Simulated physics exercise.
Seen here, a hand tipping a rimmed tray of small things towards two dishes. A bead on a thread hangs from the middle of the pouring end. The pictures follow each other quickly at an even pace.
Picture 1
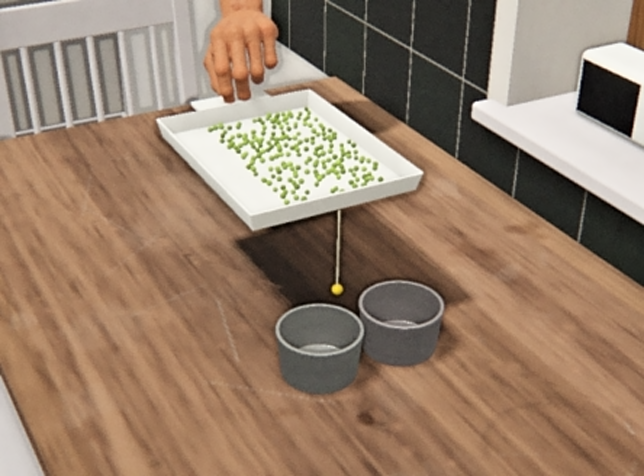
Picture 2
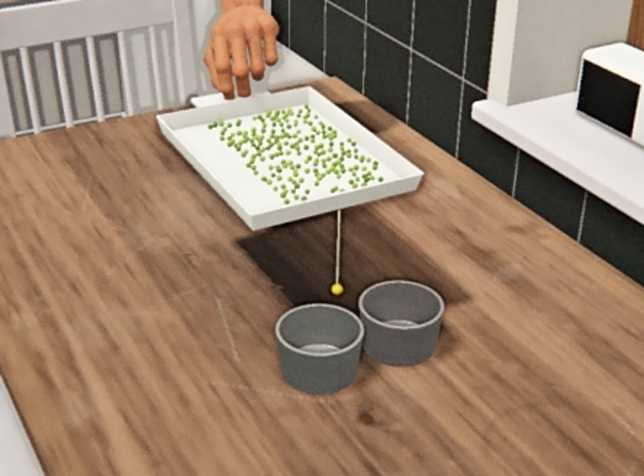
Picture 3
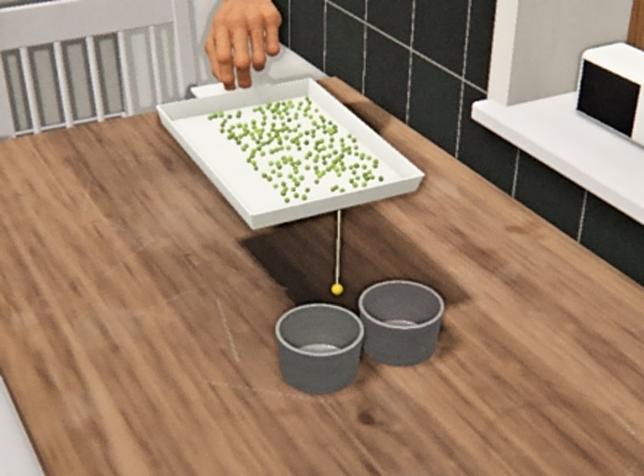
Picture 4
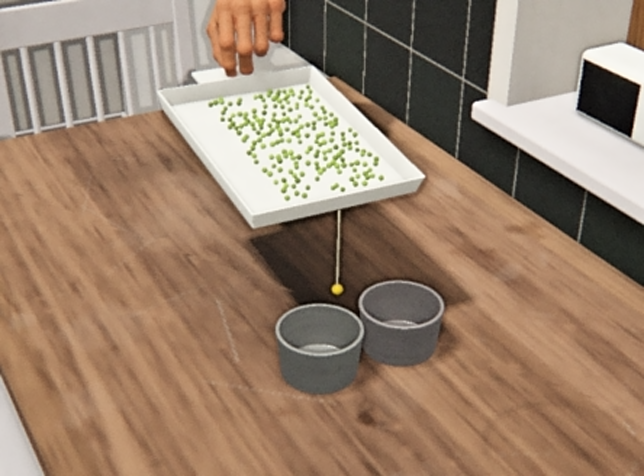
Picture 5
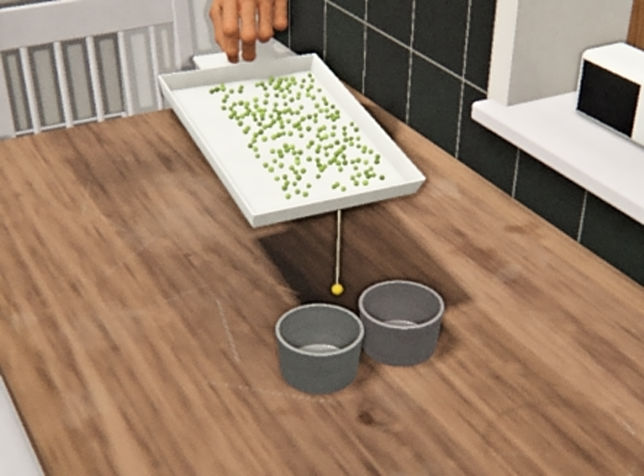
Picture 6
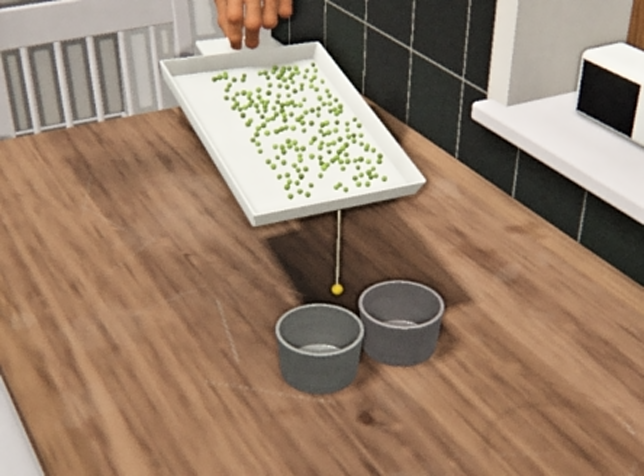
A hand held a white rimmed tray of small green peas above two grey dishes on a wooden table, then gradually raised its back end, tilting it a little toward the right front corner.
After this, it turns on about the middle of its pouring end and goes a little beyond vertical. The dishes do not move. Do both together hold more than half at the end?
The two hold the larger part of the load.
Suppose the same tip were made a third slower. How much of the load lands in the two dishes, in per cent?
Some 80 per cent.
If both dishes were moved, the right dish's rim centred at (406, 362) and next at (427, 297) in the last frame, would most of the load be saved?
First the smaller part, then above a half.
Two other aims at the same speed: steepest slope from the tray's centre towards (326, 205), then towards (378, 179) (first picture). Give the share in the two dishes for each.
In turn 80 and 20 in a hundred.
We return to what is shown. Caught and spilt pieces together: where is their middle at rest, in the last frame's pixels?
Close to (408, 340).
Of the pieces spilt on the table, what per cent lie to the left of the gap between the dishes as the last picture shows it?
Roughly 0 in a hundred.
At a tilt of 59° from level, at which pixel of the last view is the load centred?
Close to (376, 192).
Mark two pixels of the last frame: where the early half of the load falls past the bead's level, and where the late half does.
Early half (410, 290), late half (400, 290).
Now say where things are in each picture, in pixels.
The first picture shows corners of the pouring end at (253, 212) and (416, 172), level; middle of the load at (292, 148), dried peas; left dish at (340, 368); right dish at (422, 341); bead on its thread at (337, 289).
The second picture shows corners of the pouring end at (253, 212) and (417, 172), level; middle of the load at (292, 146).
The third picture shows corners of the pouring end at (254, 211) and (417, 173), tipped barely, lowest at the right corner; middle of the load at (293, 141).
The fourth picture shows corners of the pouring end at (255, 211) and (418, 175), tipped a little, lowest at the right corner; middle of the load at (293, 133).
The fifth picture shows corners of the pouring end at (256, 211) and (419, 177), tipped a little, lowest at the right corner; middle of the load at (295, 126).
The sixth picture shows corners of the pouring end at (257, 211) and (419, 179), tipped clearly, lowest at the right corner; middle of the load at (303, 123); left dish at (340, 368); right dish at (422, 341).
Soon, tray tipped steeply; most on the tray; a stray few in the right dish; a stray few outside both; a small part in the air.
A while on, tray tipped right over; most on the tray; a stray few in the left dish; a small part in the right dish; a small part outside both; a small part in the air.
Towards the end, tray tipped past a quarter turn; a small part in the left dish; about two thirds in the right dish; about a quarter outside both.
Finally, tray tipped past a quarter turn; a small part in the left dish; about two thirds in the right dish; about a quarter outside both.
